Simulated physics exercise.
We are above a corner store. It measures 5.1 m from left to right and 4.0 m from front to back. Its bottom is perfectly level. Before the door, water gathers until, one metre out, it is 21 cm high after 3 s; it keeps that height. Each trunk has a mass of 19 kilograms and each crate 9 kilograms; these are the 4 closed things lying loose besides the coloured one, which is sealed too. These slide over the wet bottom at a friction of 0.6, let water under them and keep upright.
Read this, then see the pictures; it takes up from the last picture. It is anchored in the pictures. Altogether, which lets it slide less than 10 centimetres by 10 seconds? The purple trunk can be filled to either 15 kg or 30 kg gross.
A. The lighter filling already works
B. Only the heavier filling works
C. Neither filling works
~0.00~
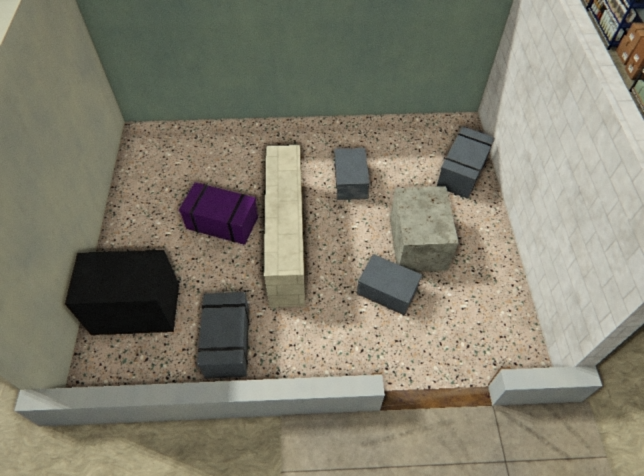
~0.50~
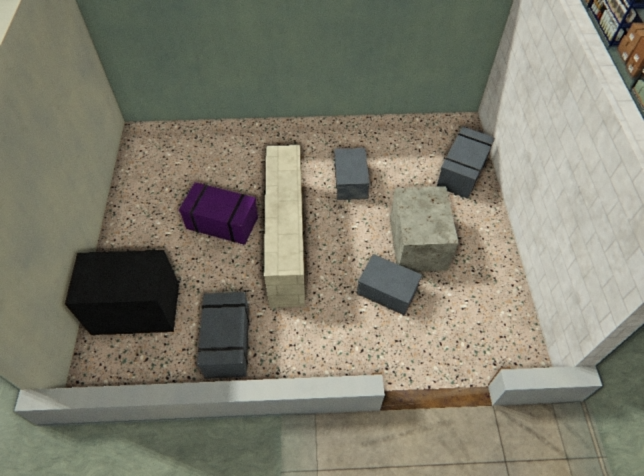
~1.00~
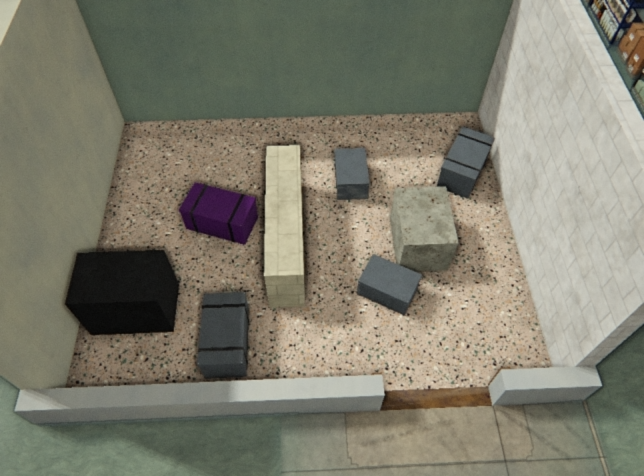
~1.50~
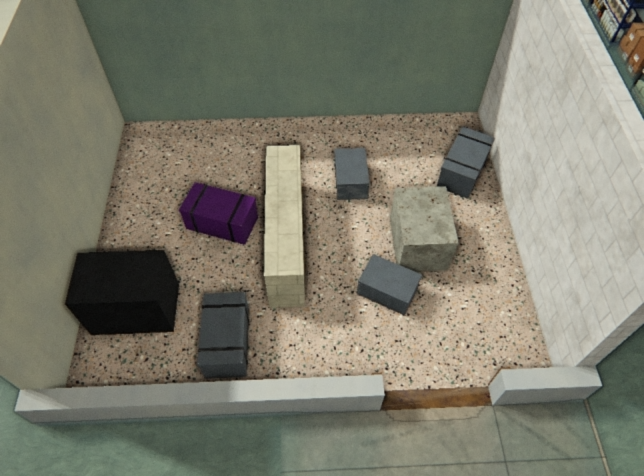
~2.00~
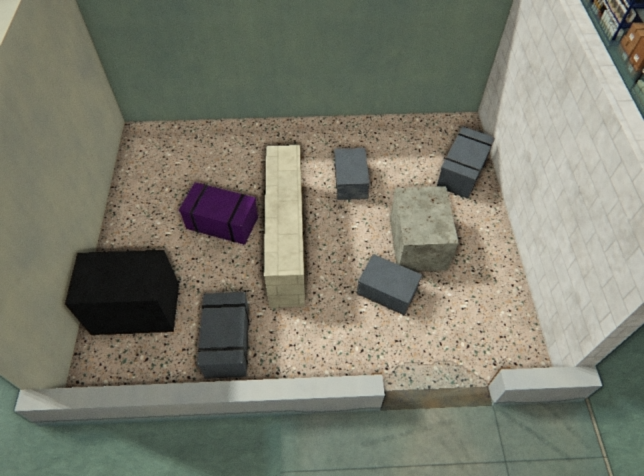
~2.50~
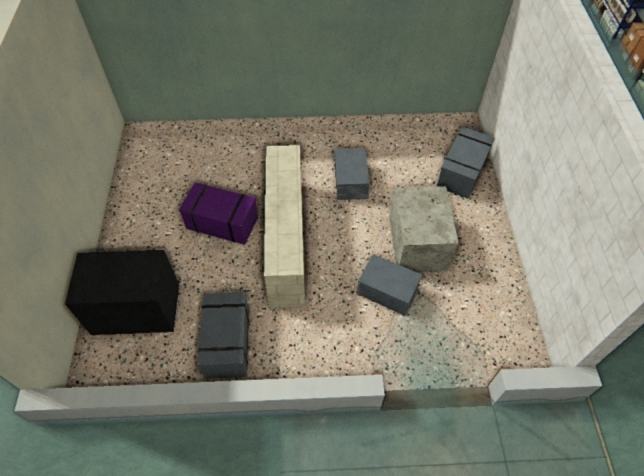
The lighter filling already works (A).
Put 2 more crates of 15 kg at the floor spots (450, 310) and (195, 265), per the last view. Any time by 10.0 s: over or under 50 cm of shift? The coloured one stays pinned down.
Result, in order - exceeds it; falls shy.
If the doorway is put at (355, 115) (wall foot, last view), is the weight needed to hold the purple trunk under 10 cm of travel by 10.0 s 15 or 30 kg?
I'd say the lighter one will work.
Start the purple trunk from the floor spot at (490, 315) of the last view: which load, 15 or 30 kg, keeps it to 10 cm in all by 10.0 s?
No load works.
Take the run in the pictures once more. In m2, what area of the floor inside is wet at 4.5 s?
The covered patch comes to about 6.0 m2.
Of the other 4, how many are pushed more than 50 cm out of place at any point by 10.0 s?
It adds up to 3.
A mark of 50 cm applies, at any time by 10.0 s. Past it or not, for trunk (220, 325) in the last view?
Not that far.
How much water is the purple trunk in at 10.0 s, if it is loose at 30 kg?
Around 1 cm.
After 3.5 s the purple trunk would be 0 cm from its start with 15 kg and 0 cm from its start with 30 kg; 0 cm of water round it then.
After 4.5 s the purple trunk would be 0 cm from its start with 15 kg and 0 cm from its start with 30 kg; 0 cm of water round it then.
After 7.0 s the purple trunk would be 0 cm from its start with 15 kg and 0 cm from its start with 30 kg; 0 cm of water round it then.
After 10.0 s the purple trunk would be 0 cm from its start with 15 kg and 0 cm from its start with 30 kg; 1 cm of water round it then.
